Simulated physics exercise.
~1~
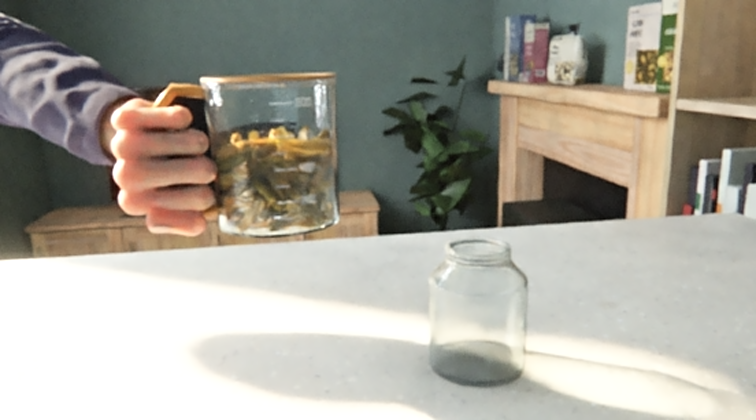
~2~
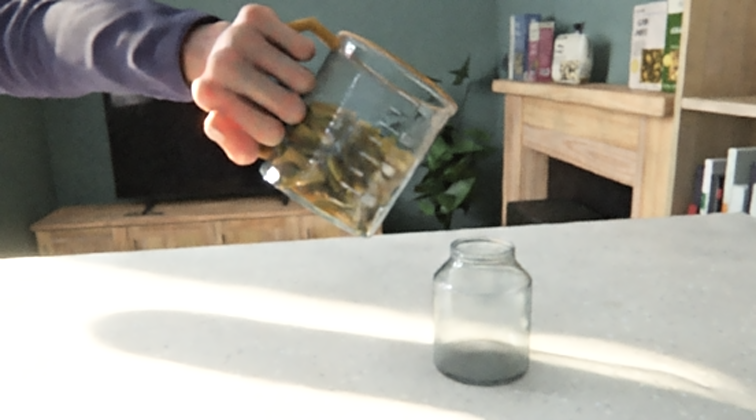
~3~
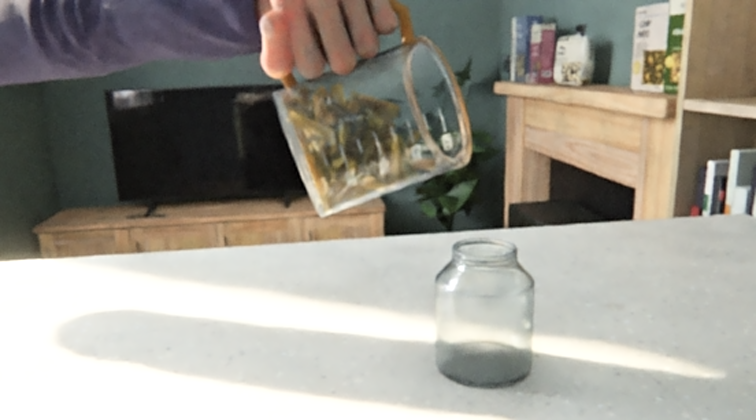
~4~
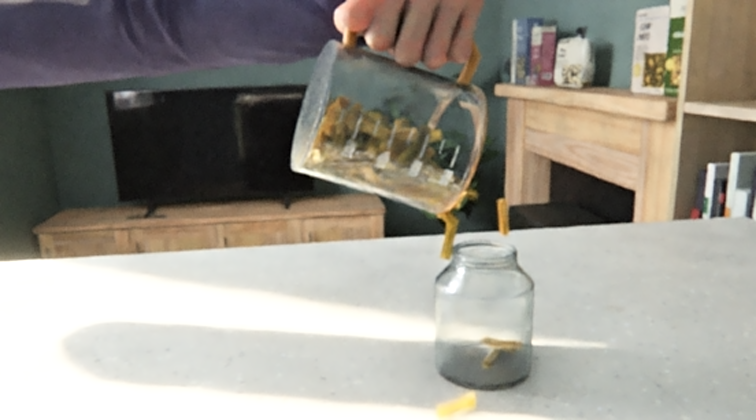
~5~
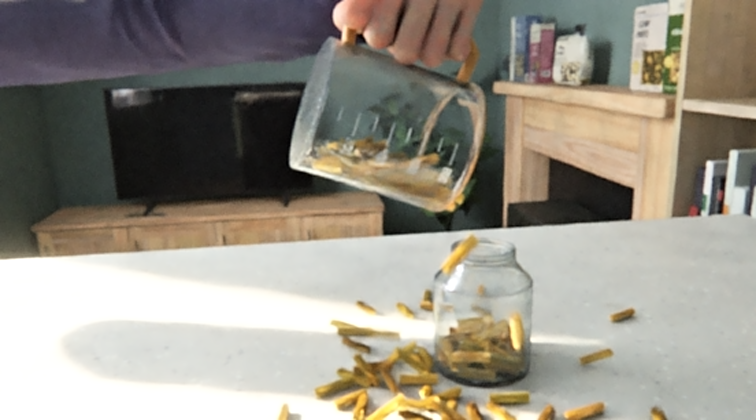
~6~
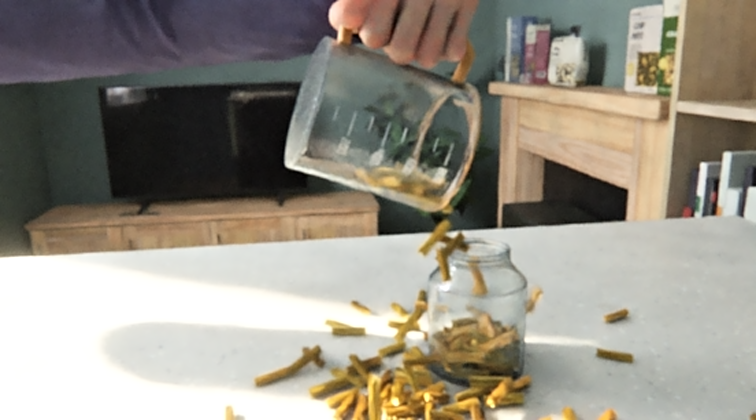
Dry pasta pieces tumbling from a glass jug tipped by a hand, some landing in a small jar, many scattering across the table.
